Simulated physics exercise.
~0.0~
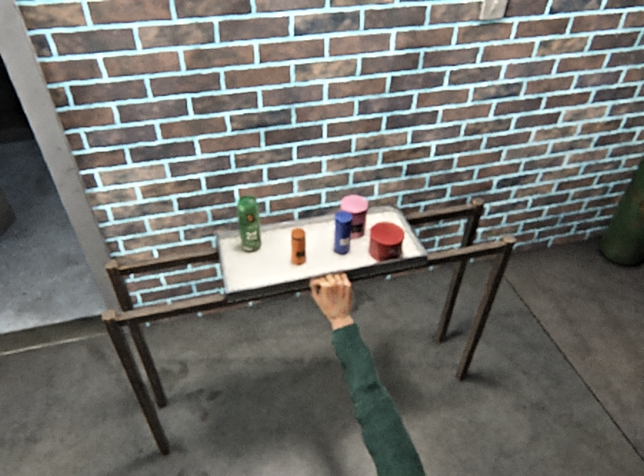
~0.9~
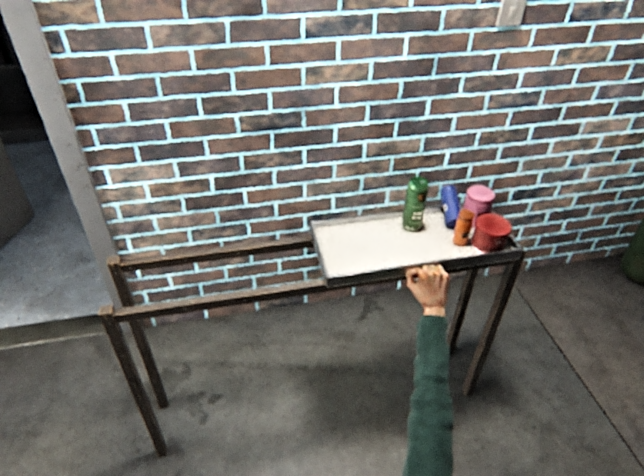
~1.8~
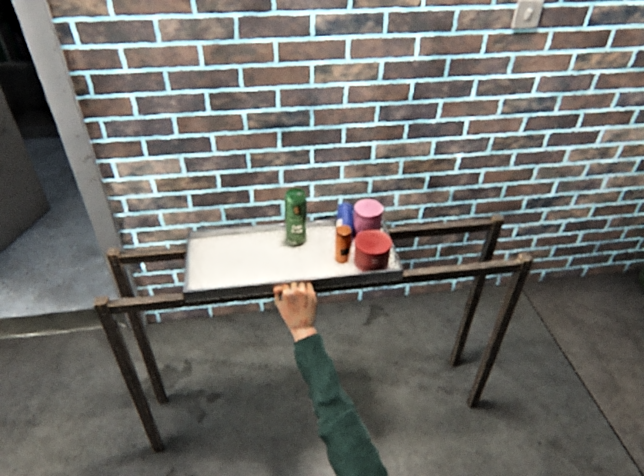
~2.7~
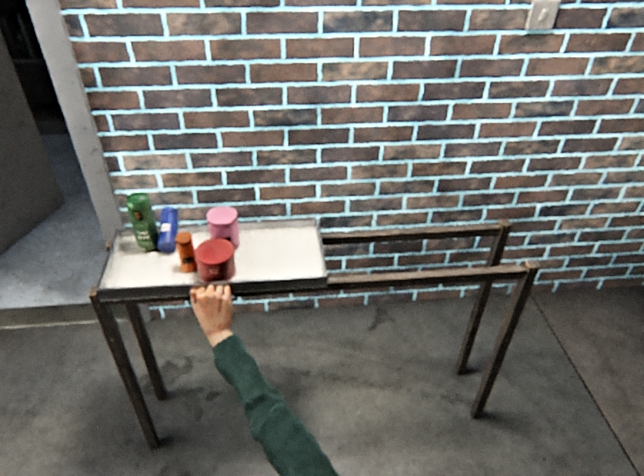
A white tray on a metal frame was moved by a hand to the right end, tipping the blue bottle onto its side, then back to the far left, leaving the containers bunched together with the green can still upright.
